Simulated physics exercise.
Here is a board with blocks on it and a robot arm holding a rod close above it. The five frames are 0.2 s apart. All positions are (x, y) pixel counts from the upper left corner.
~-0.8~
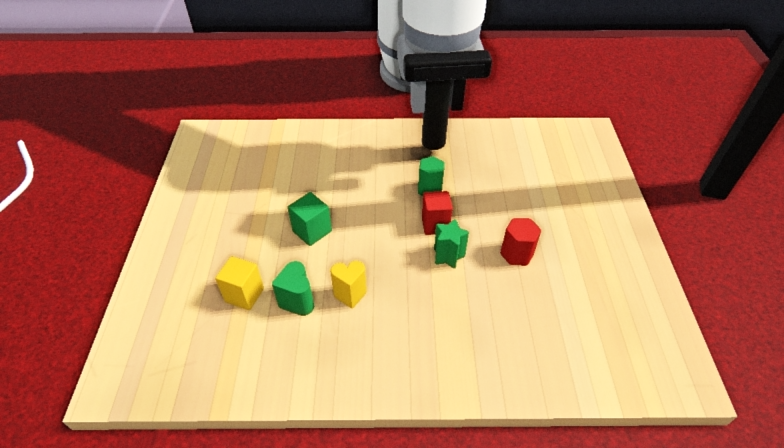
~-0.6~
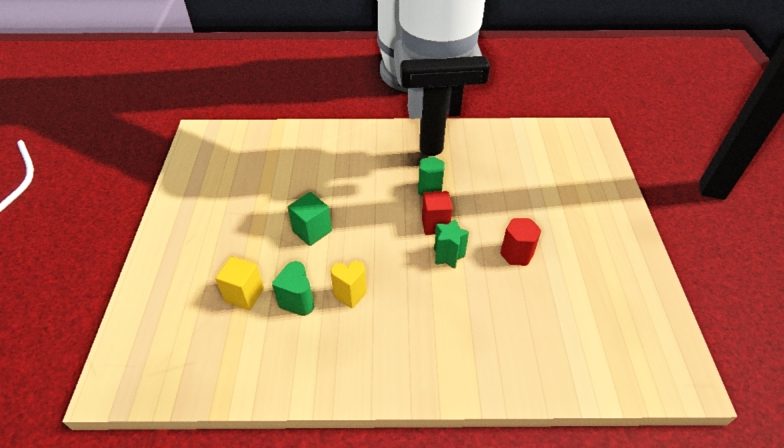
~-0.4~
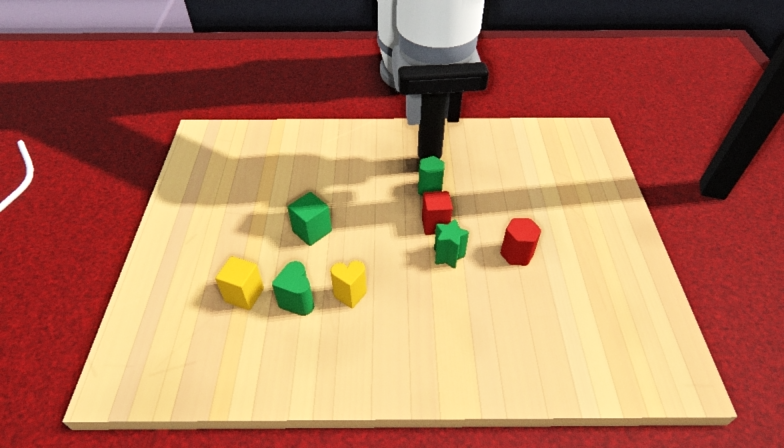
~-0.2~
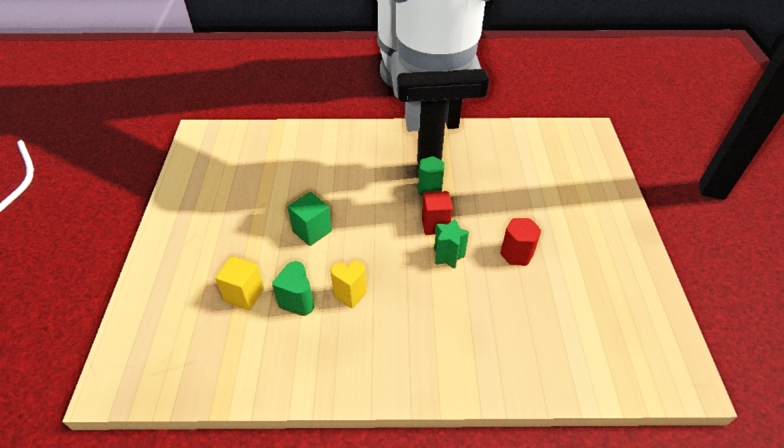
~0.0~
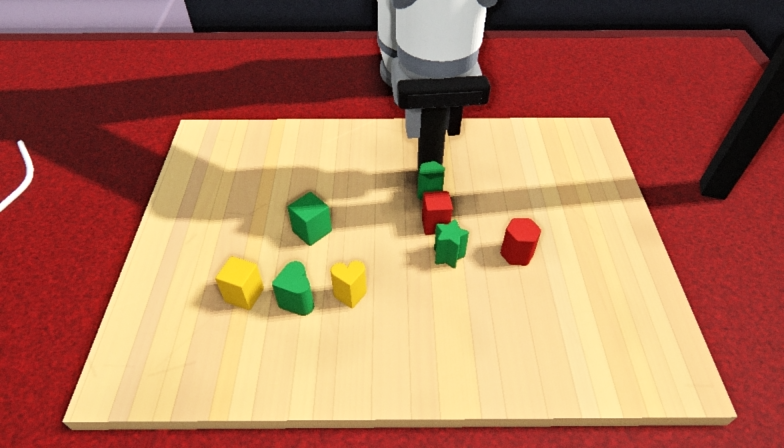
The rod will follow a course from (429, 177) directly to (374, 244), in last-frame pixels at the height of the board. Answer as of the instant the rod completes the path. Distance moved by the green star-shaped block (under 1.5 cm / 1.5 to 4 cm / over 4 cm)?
It gets moved under 1.5 cm.
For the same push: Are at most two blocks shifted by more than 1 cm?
Yes
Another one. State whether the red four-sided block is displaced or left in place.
Once the path ends, it is somewhere new.
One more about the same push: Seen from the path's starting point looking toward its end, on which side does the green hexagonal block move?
Side: Left.
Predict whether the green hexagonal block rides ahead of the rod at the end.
At that point it is off to one side or behind.
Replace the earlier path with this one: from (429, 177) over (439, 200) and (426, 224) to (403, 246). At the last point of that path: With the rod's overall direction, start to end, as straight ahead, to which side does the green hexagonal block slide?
It shifts rightward.
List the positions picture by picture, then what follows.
In the first frame, rod tip (434, 143); block tops, green hexagonal block (432, 165); red four-sided block (438, 200); green star-shaped block (452, 231).
In the second frame, rod (431, 148); blocks unchanged.
In the third frame, rod (430, 154); blocks unchanged.
In the fourth frame, rod (429, 161); blocks unchanged.
In the fifth frame, rod (432, 169); green hexagonal block (432, 169); red four-sided block (438, 200); green star-shaped block (452, 231).
On the path given first. One third of the way, rod (412, 188); green hexagonal block (428, 189), turned 55° anticlockwise; red four-sided block (442, 207).
Two thirds of the way, rod (393, 211); green hexagonal block (424, 197), turned 105° anticlockwise; red four-sided block (446, 212), turned 20° anticlockwise.
At the end, rod (373, 235); green hexagonal block (424, 197), turned 105° anticlockwise; red four-sided block (446, 212), turned 20° anticlockwise; green star-shaped block in place.
